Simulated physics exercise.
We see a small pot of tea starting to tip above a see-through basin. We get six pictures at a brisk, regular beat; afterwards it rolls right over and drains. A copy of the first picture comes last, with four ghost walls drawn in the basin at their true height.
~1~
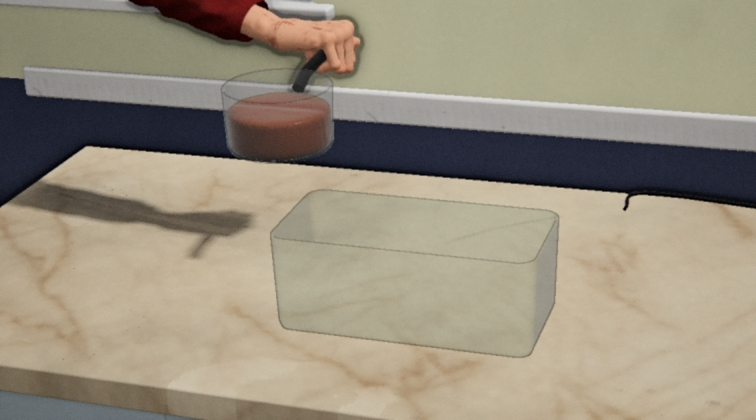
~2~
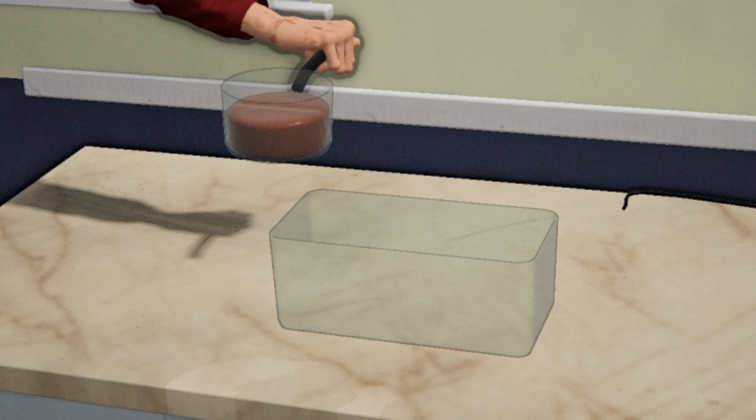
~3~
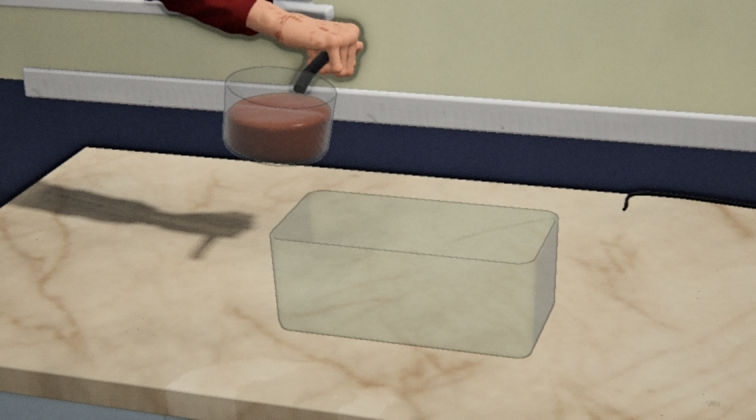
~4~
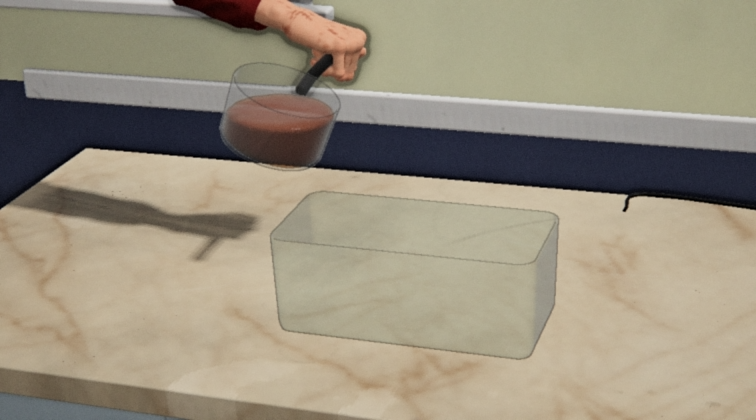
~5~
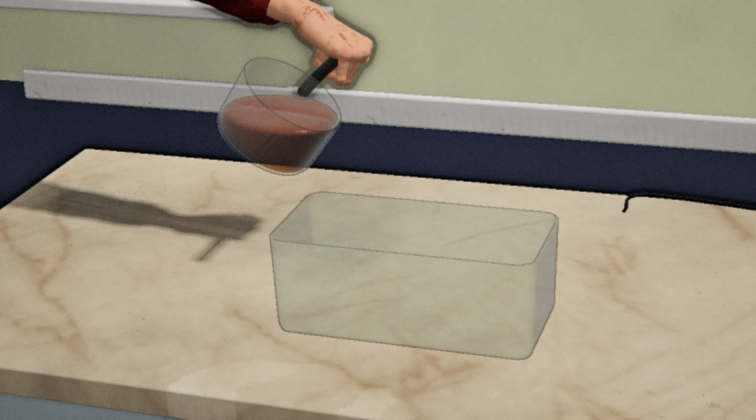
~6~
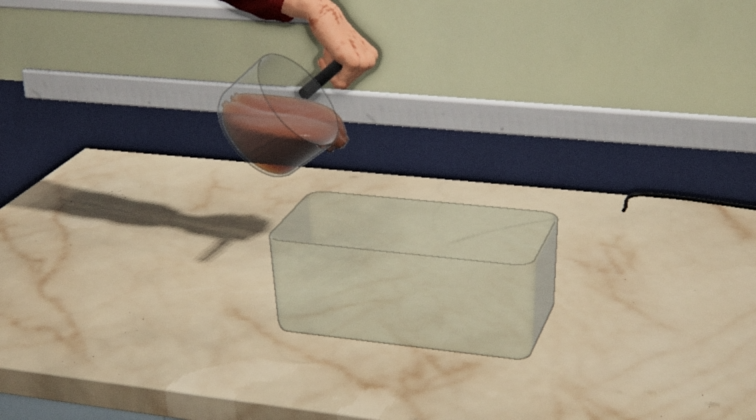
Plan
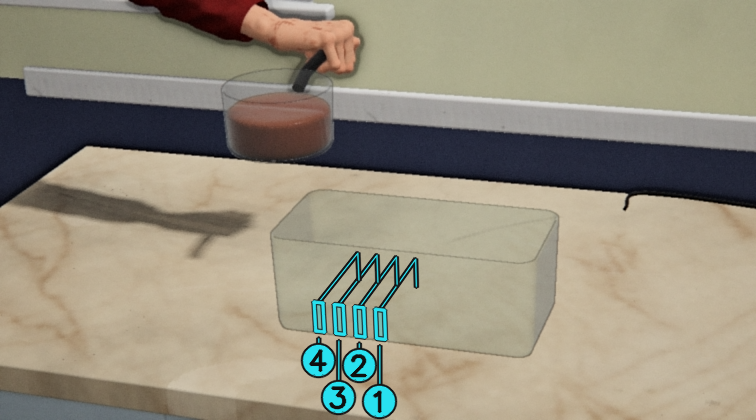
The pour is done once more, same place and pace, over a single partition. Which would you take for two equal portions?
2 is best.
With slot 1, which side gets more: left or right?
The left side.
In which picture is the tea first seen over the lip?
In picture 6.
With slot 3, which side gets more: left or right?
The right side.
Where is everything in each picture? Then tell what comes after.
The first picture shows upright, lip at (327, 88); basin from (280, 325) to (534, 356); nothing has left yet.
The second picture shows tipped about 2°, lip at (327, 90); nothing has left yet.
The third picture shows tipped about 10°, lip at (331, 98); nothing has left yet.
The fourth picture shows tipped about 21°, lip at (335, 111); nothing has left yet.
The fifth picture shows tipped about 34°, lip at (336, 125); nothing has left yet.
The sixth picture shows tipped about 50°, lip at (333, 140); tea is over the lip, down to (337, 146).
In cyan, 1 at (379, 345); 2 at (359, 343); 3 at (338, 340); 4 at (318, 338).
With 1, about 85 % ends left of the wall and 12 % right of it.
With 2, about 51 % ends left of the wall and 48 % right of it.
With 3, about 12 % ends left of the wall and 88 % right of it.
With 4, about 8 % ends left of the wall and 91 % right of it.
